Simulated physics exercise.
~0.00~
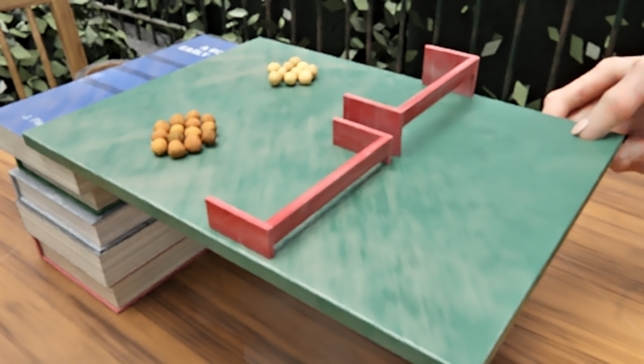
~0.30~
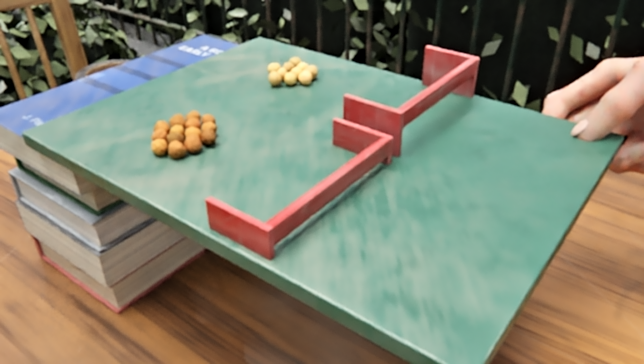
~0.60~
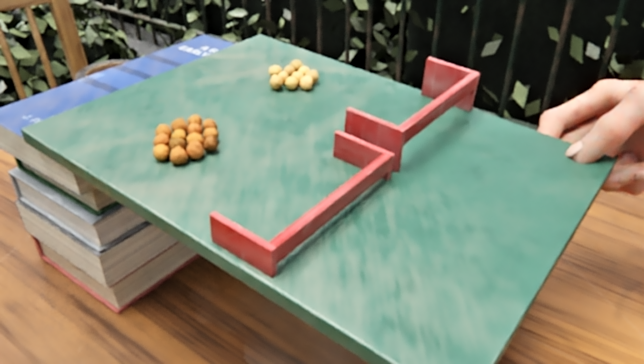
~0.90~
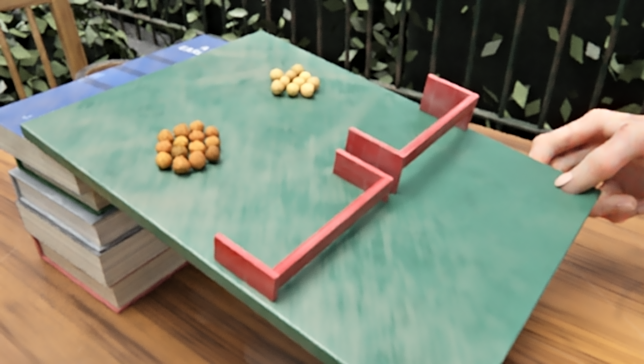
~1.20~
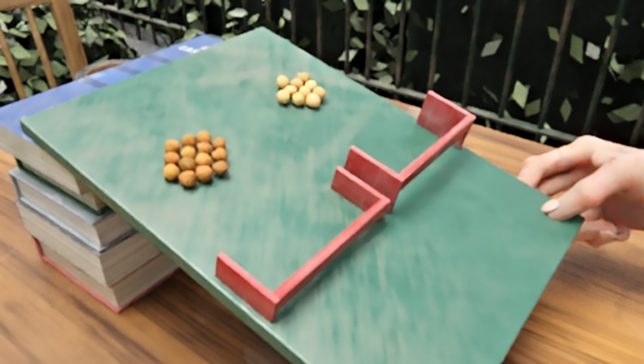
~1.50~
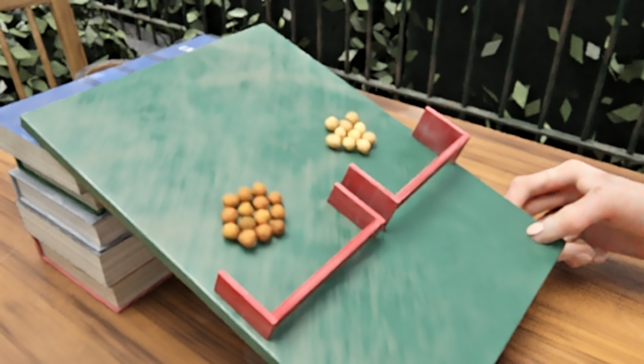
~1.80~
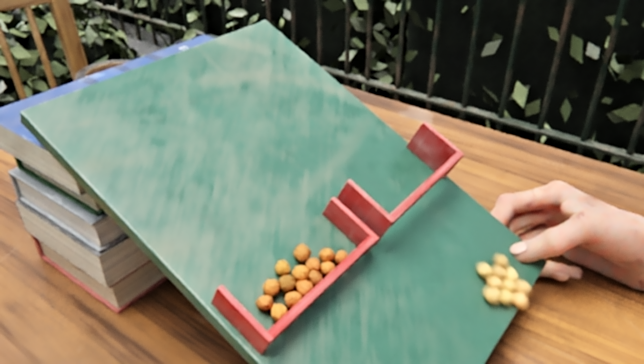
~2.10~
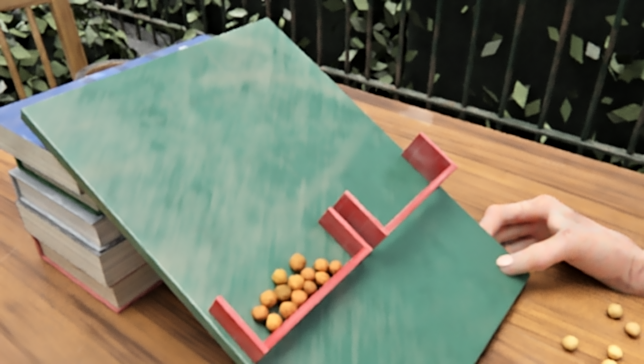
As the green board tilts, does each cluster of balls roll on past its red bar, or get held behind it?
The nearer, brown balls end up gathered behind their red bar. The farther, pale yellow balls roll on past theirs and off the board onto the table.
